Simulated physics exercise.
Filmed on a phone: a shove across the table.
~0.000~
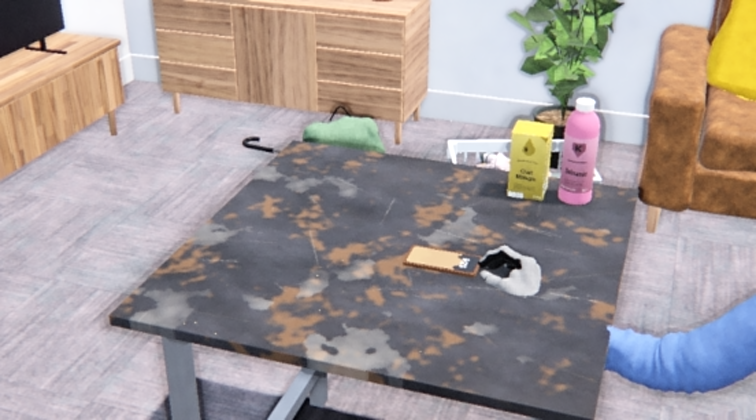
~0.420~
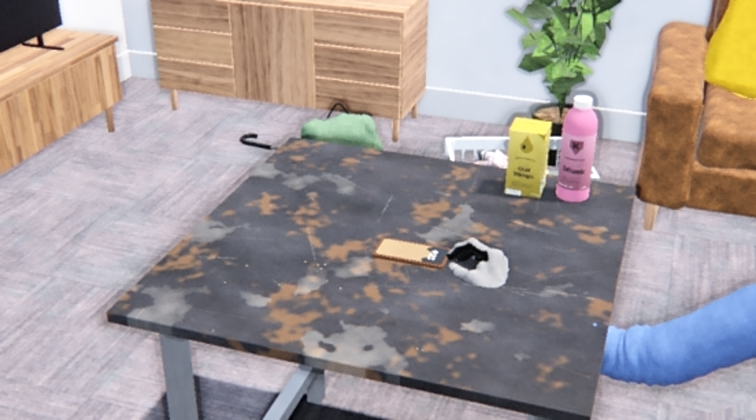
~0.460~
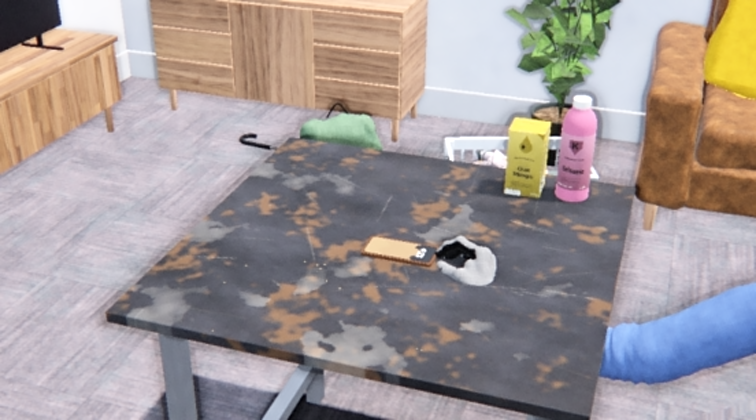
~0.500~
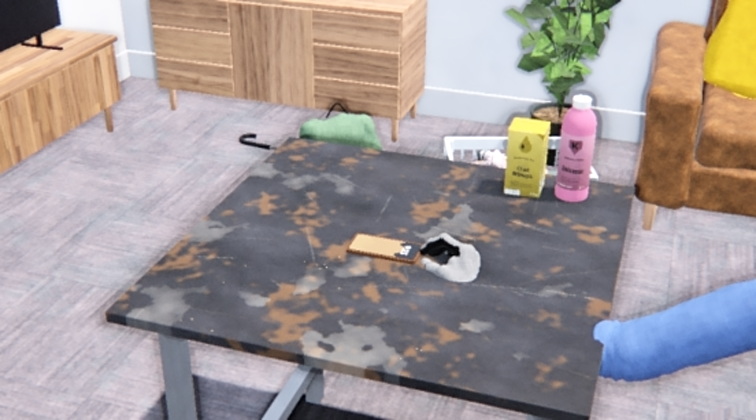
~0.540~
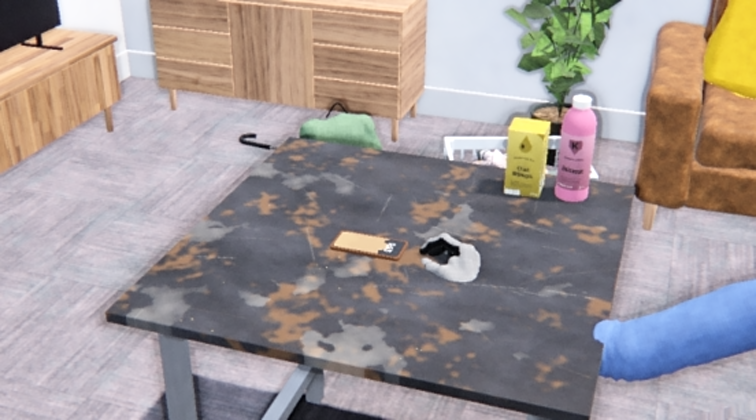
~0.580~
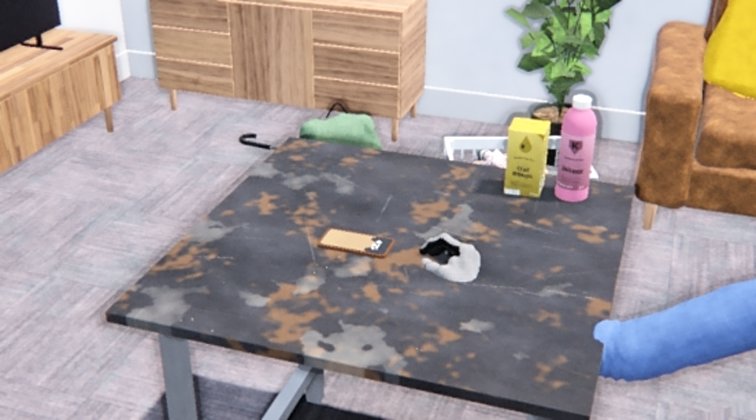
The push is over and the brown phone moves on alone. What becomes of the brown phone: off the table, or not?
The brown phone remains on top.
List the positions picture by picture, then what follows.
Under the hand; brown phone (443, 261), in the first frame.
Under the hand; brown phone (412, 253), in the second frame.
Under the hand; brown phone (401, 251), in the third frame.
Brown phone (385, 249), in the fourth frame.
Brown phone (369, 246) slid a little, in the fifth frame.
Brown phone (356, 243) slid a little, in the sixth frame.
After 0.68 s, brown phone slid about its own width near (334, 239).
After 0.78 s, brown phone slid about its own width near (326, 238).
At rest (1.3 s), moved from the start, brown phone. Seen from the same camera at the end, brown phone near (326, 238).
